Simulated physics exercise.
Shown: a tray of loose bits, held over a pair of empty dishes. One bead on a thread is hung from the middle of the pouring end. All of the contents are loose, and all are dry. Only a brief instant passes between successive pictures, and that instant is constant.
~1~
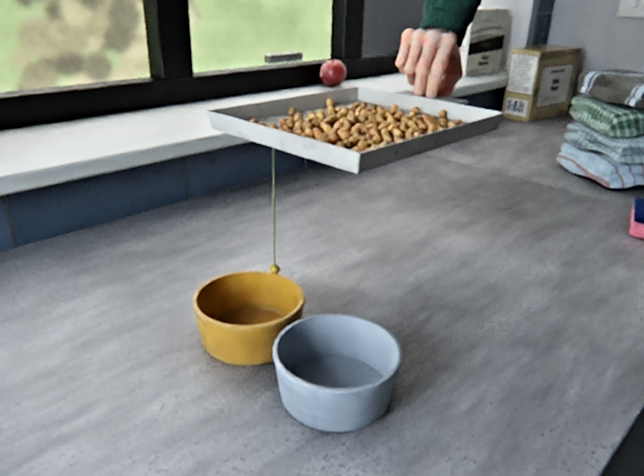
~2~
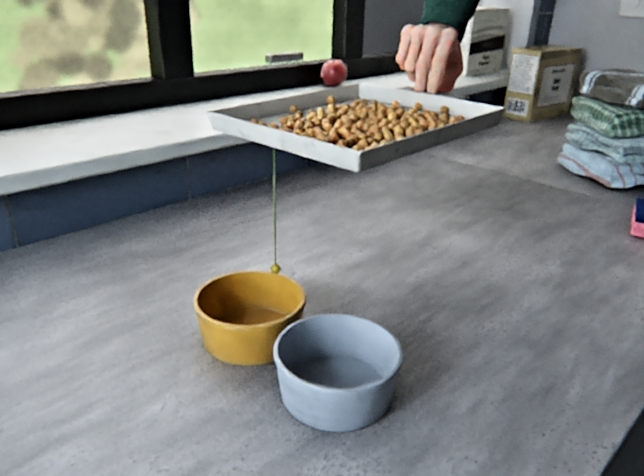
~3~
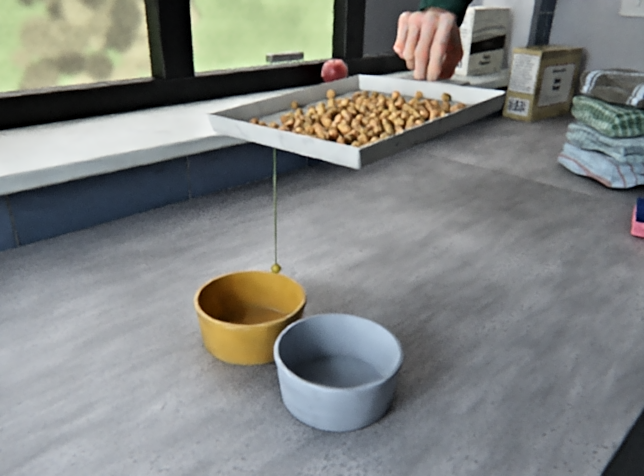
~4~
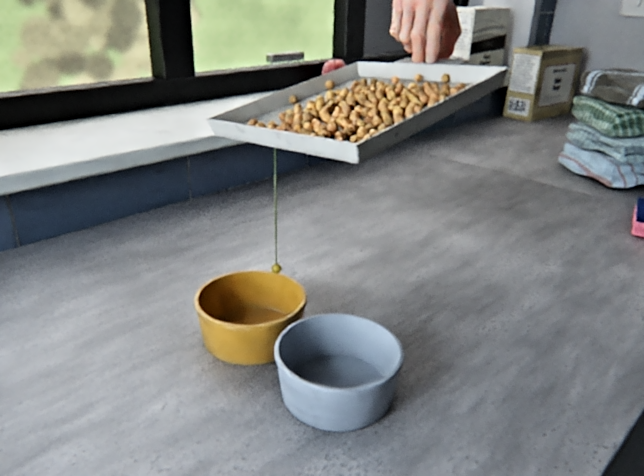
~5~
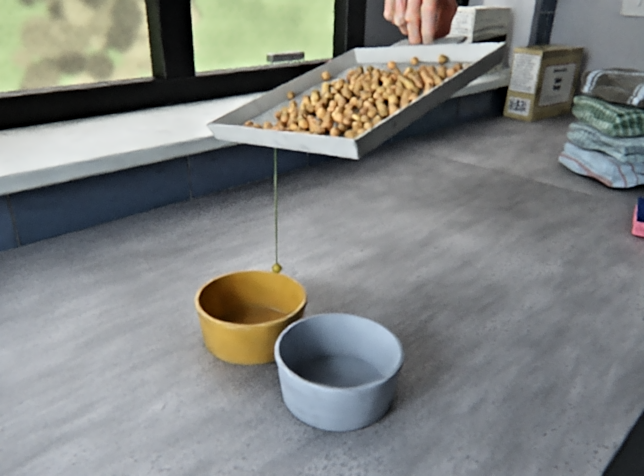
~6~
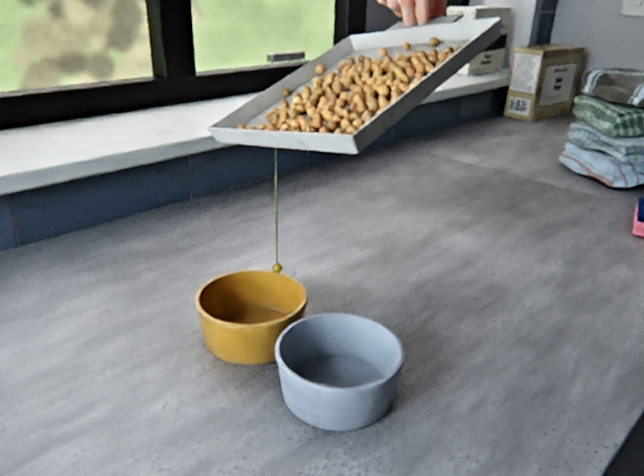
On a grey countertop by a window, a hand raises one end of a tray of small tan pieces above two empty bowls.
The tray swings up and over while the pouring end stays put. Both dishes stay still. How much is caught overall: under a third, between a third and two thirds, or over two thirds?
Landed: Beneath a third.
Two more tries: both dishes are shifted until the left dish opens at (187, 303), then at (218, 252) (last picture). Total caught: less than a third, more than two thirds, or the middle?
Taking the tries in order: Below one third and beyond two thirds.
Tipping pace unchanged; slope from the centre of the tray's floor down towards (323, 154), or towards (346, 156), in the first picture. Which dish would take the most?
In turn: The dish on the right; the dish on the right.
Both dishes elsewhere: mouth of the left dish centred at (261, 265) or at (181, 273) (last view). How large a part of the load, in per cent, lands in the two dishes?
Close to 20 in a hundred, then close to 60 in a hundred.
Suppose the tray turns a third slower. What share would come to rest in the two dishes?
Close to 10 in a hundred.
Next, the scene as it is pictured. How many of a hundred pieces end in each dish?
I'd say the left dish holds some 10 % and the right dish some 0 %.
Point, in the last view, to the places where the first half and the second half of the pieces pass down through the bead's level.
At (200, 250) for the first part, then at (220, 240) for the others.
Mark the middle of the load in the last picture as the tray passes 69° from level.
The centre of the load shows up near (239, 133) in the last view.
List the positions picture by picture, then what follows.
Corners of the pouring end (212, 111) and (359, 151), level; middle of the load (360, 128), round wooden beads; left dish (206, 334); right dish (292, 395); bead on its thread (275, 269), in the first picture.
Corners of the pouring end (212, 111) and (359, 150), level; middle of the load (360, 126), in the second picture.
Corners of the pouring end (212, 114) and (358, 147), tipped barely, lowest at the left corner; middle of the load (361, 120), in the third picture.
Corners of the pouring end (211, 118) and (356, 142), tipped a little, lowest at the left corner; middle of the load (359, 111), in the fourth picture.
Corners of the pouring end (211, 122) and (354, 138), tipped clearly, lowest at the left corner; middle of the load (355, 102), about a tenth on the move, in the fifth picture.
Corners of the pouring end (212, 126) and (351, 133), tipped clearly, lowest at the left corner; middle of the load (345, 97), almost all on the move; left dish (209, 333); right dish (295, 394), in the sixth picture.
Just after the last frame, tray tipped steeply; the larger part on the tray; about a tenth outside both; roughly a quarter in the air.
A moment on, tray tipped past a quarter turn; just a few on the tray; about a tenth in the left dish; the larger part outside both; about a tenth in the air.
Further on, tray tipped past a quarter turn; about a tenth in the left dish; the larger part outside both.
When it is over, tray tipped past a quarter turn; not one in the right dish; about a tenth in the left dish; the larger part outside both.
